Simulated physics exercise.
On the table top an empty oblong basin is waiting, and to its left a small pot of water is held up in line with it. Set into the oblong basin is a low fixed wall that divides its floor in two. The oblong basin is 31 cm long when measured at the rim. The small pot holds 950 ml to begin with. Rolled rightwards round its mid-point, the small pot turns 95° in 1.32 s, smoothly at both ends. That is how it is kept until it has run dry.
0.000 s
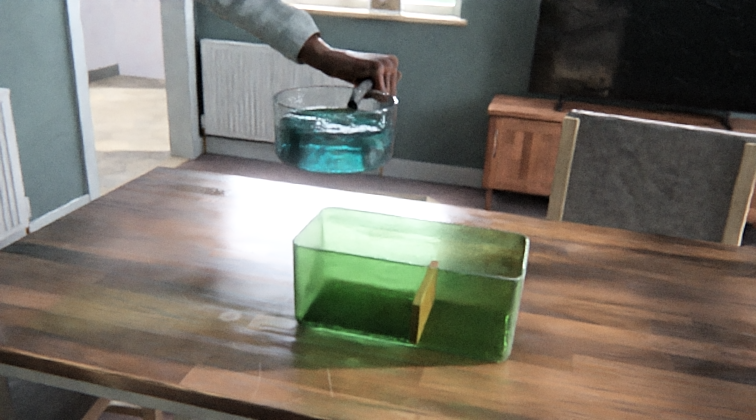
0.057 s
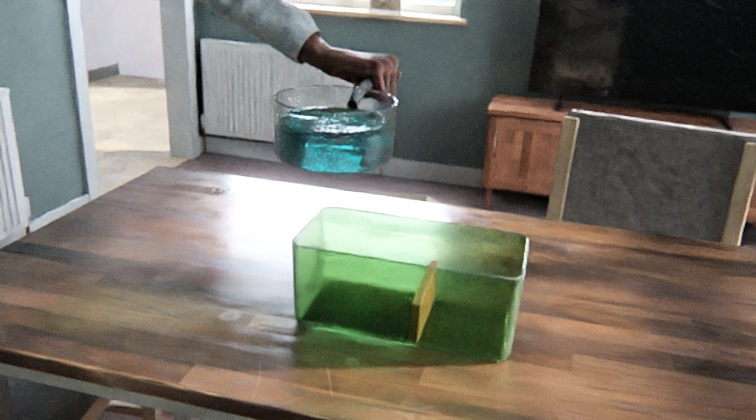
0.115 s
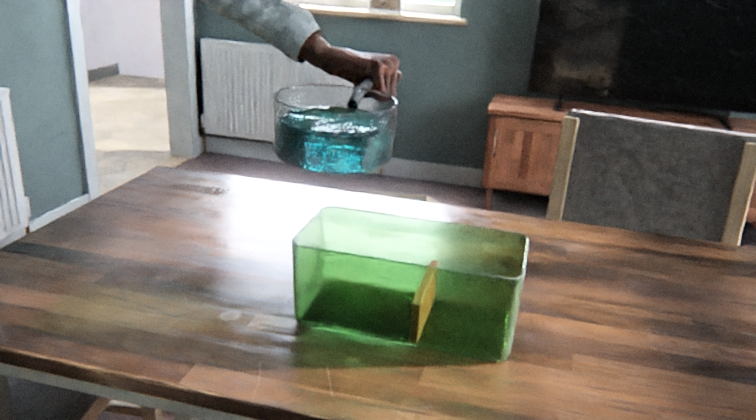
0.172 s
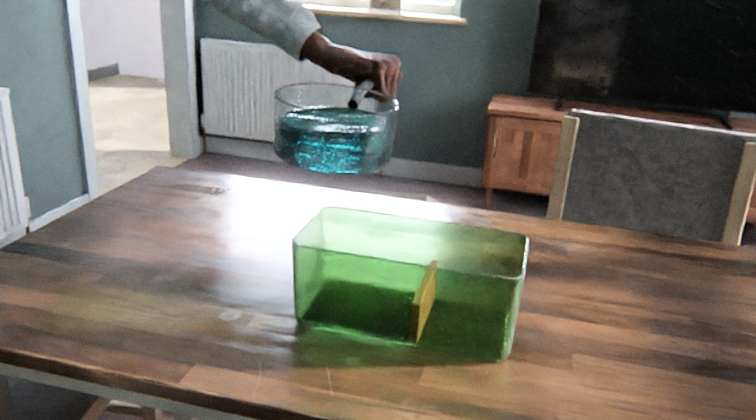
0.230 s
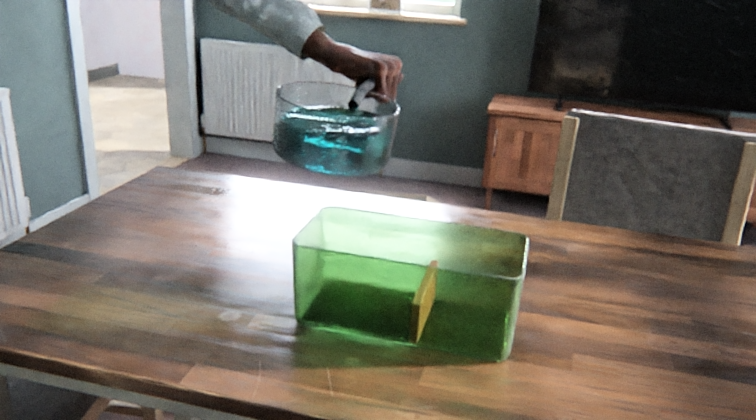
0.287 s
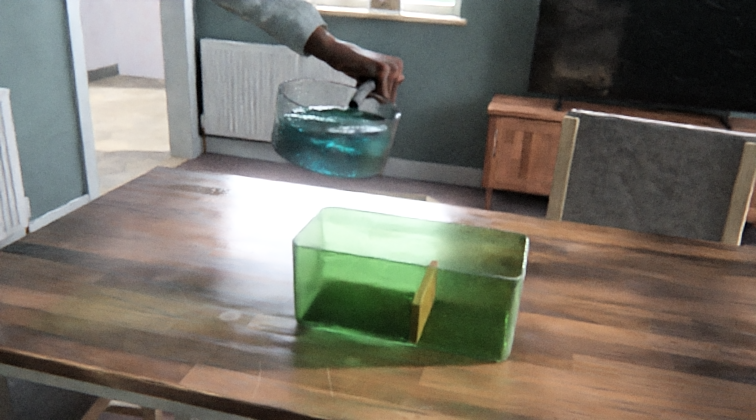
A hand holding a glass pot of blue water above a wooden table, slowly tilting it rightwards beside a green oblong basin.
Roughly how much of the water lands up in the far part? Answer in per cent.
Around 50 %.
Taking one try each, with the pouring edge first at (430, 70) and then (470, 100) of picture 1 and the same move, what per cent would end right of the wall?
90 in a hundred, followed by 90 in a hundred.
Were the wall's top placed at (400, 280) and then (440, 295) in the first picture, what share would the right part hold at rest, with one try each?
In order, 85 and 30 per cent.
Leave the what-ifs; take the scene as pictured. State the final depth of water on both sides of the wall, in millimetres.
Left part about 20 mm deep, right part about 28 mm deep.
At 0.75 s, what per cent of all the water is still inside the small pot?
72 %.
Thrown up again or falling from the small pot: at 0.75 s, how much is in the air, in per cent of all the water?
Around 22 percent.
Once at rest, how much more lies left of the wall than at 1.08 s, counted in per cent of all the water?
I'd say near 30 percent.
By 0.75 s the tilt is 57° and 73 per cent is still to pour, 2 is left of the wall and 2 right of it.
By 1.08 s the tilt is 88° and 20 per cent is still to pour, 18 is left of the wall and 48 right of it.
By 1.44 s the tilt is 95° and 3 per cent is still to pour, 44 is left of the wall and 50 right of it.
By 1.82 s the tilt is 95° and 1 per cent is still to pour, 48 is left of the wall and 50 right of it.
At rest 49 per cent lies left of the wall, 50 right of it and 1 outside.
